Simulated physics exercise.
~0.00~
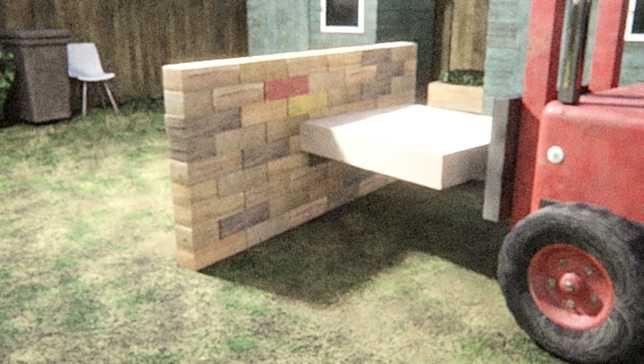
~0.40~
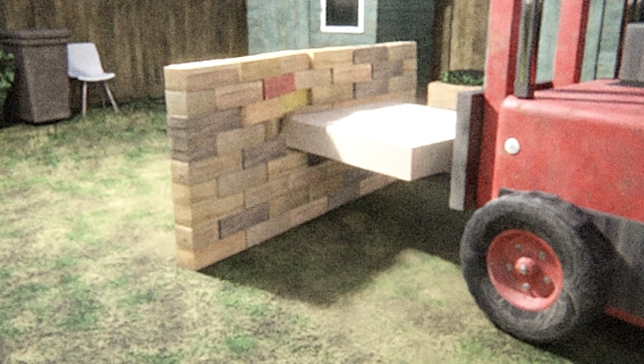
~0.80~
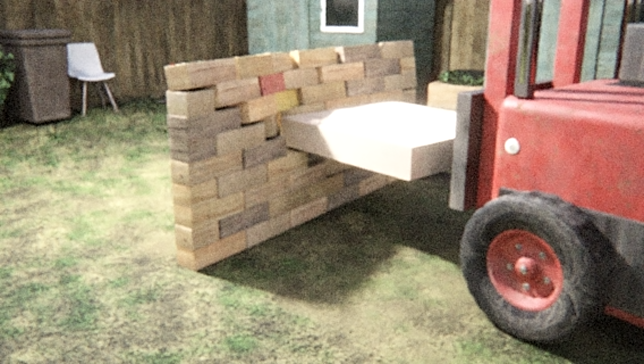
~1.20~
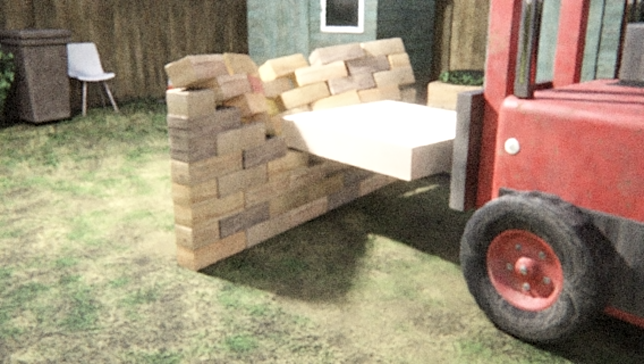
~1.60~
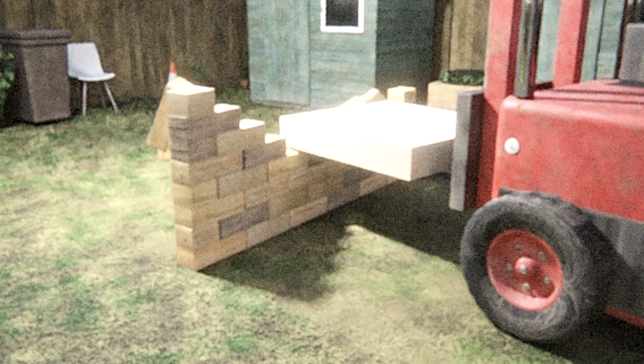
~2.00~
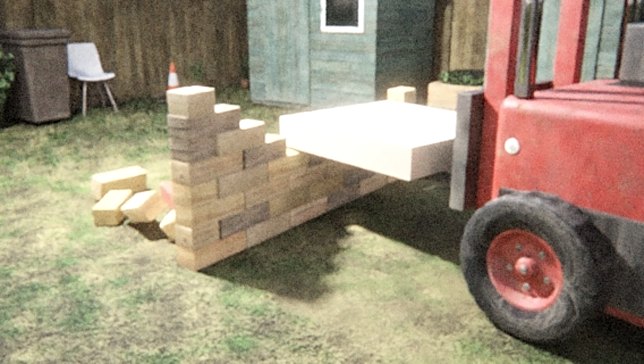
In a fenced yard, a red lift truck pushes a pale block into a brick-like wall, toppling its upper part.
